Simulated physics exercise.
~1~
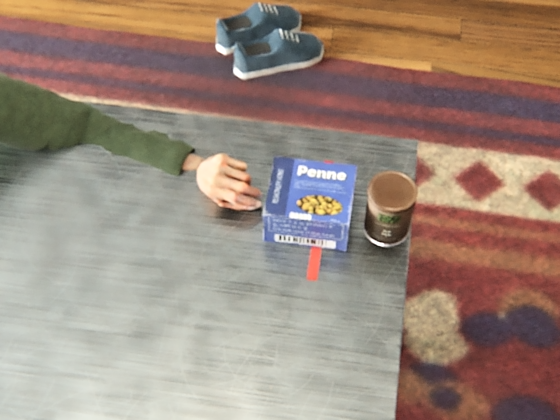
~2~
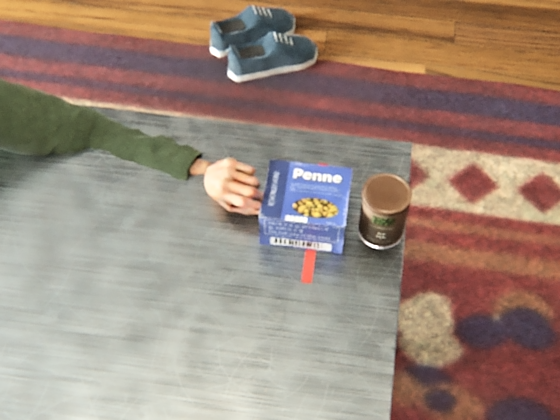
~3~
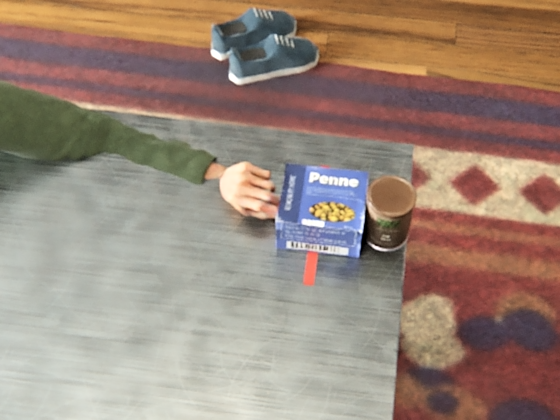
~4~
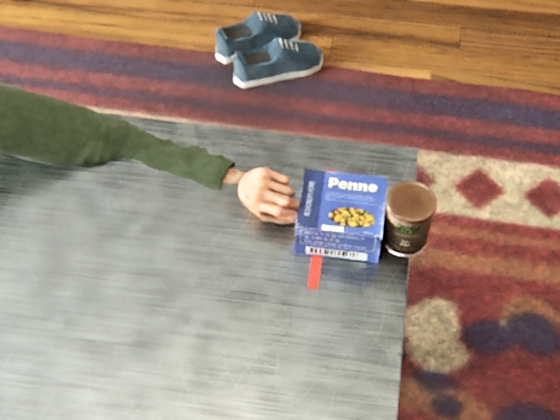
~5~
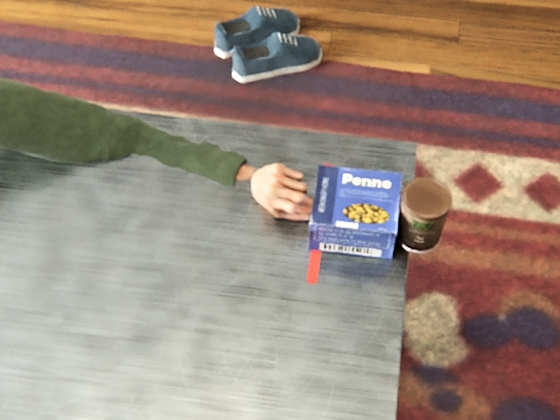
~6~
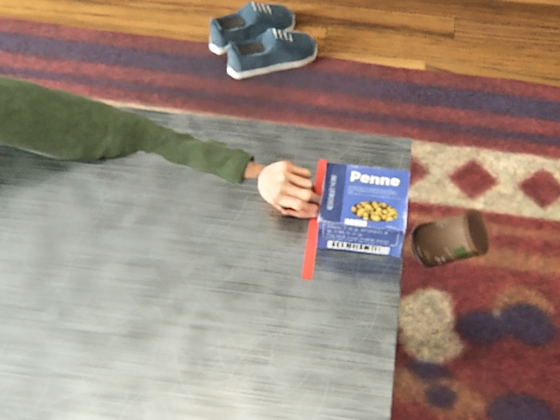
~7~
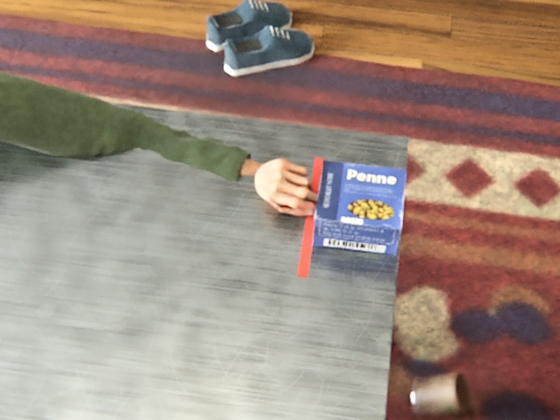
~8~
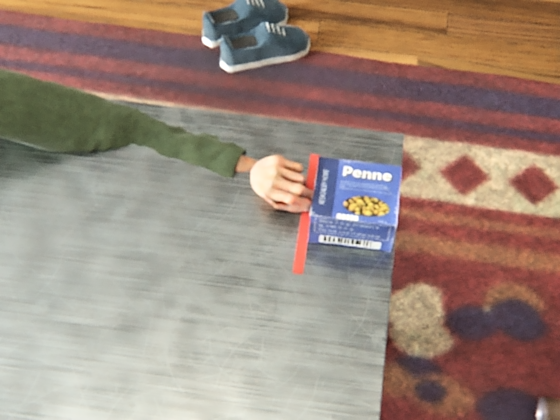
To begin with, a hand in a green sleeve rests beside a blue box of penne on a grey table, with a brown tin standing just to the box's right and a strip of red tape nearby. The fingers push the box to the right until it meets the tin. Box and tin then slide together towards the table's right edge, uncovering more of the tape. The tin tips over the edge and drops towards the patterned rug, while the hand stops at the tape. Finally, the tin lies on its side on the floor, and the box remains at the table's edge.
